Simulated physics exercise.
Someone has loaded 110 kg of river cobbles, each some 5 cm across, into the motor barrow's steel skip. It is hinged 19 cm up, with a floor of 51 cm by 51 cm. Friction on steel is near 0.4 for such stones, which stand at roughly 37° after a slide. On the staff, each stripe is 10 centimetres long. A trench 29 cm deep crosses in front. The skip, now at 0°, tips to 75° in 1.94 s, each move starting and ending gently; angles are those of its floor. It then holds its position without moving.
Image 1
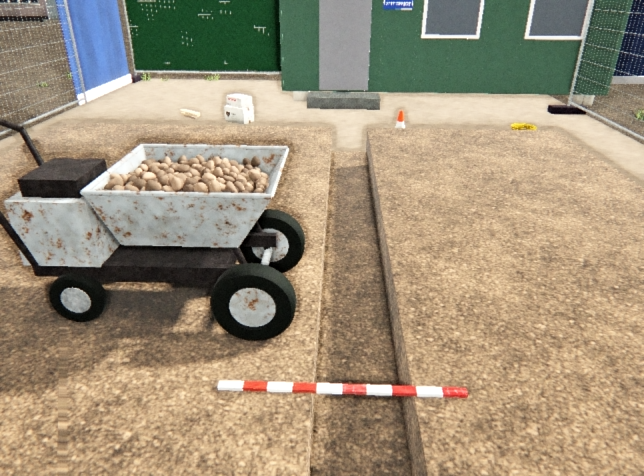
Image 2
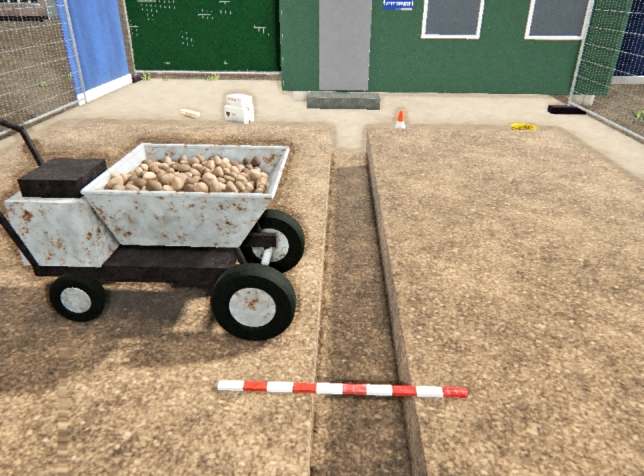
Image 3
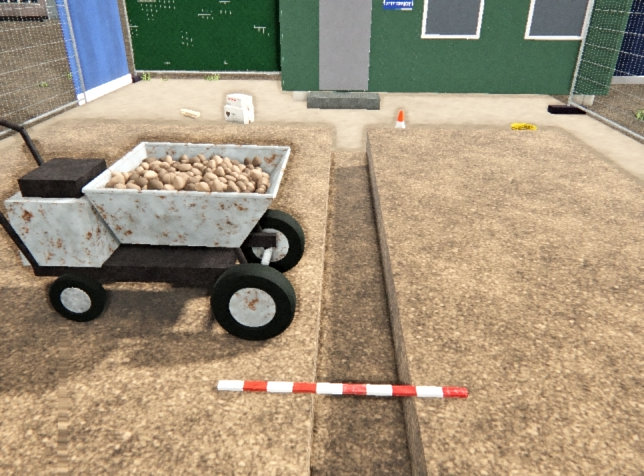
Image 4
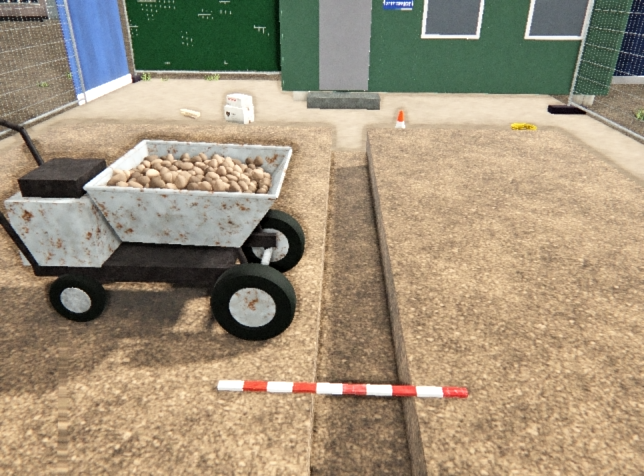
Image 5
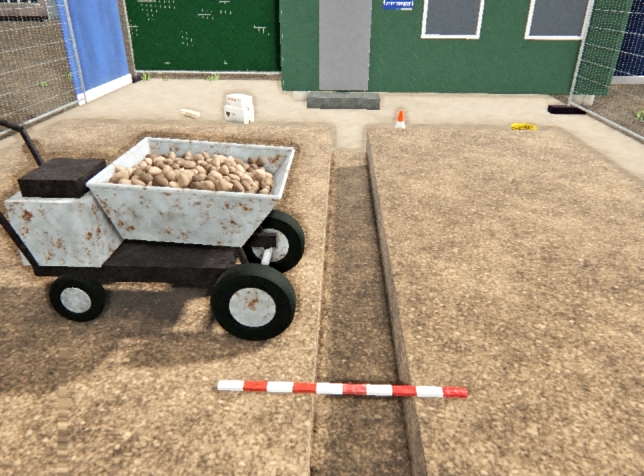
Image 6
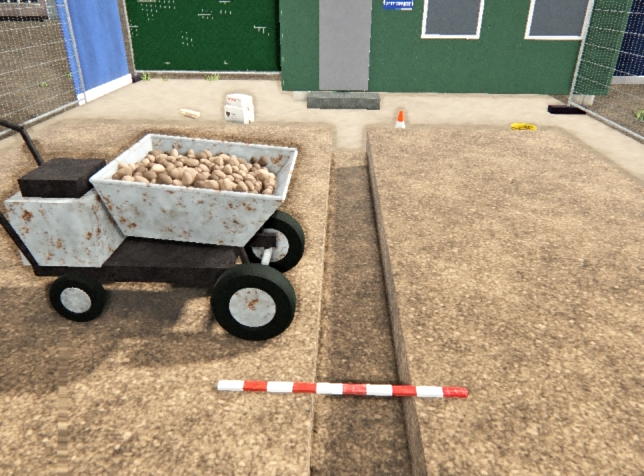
A rusty white motor barrow loaded with brown cobbles stood beside a narrow trench with a red and white staff across it, and its skip, level at first, slowly tilted slightly toward the right.
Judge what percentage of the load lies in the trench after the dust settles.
About 54 %.
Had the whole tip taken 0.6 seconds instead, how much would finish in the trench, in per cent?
I'd put it at roughly 25 per cent.
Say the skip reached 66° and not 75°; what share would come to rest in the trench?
Some 55% would finish there.
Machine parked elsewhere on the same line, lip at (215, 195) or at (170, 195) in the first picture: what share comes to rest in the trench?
Roughly 100 percent for the first, and 90 percent for the second.
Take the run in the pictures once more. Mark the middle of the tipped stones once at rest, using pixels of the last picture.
(391, 330).
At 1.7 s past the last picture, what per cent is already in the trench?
By that moment, roughly 20 per cent of the load.
Then, 1.2 s after the last picture the floor is at 64°, 98 % in the skip, 2 % in the trench, 1 % past the trench; the foremost stones are at (402, 292).
Then, 1.7 s after the last picture the floor is at 75°, 44 % in the skip, 21 % in the trench, 35 % past the trench; the foremost stones are at (504, 295).
Then, 2.1 s after the last picture the floor is at 75°, 18 % in the skip, 34 % in the trench, 47 % past the trench; the foremost stones are at (538, 277).
Then, 4.0 s after the last picture the floor is at 75°, 0 % in the skip, 54 % in the trench, 46 % past the trench; the foremost stones are at (574, 289).
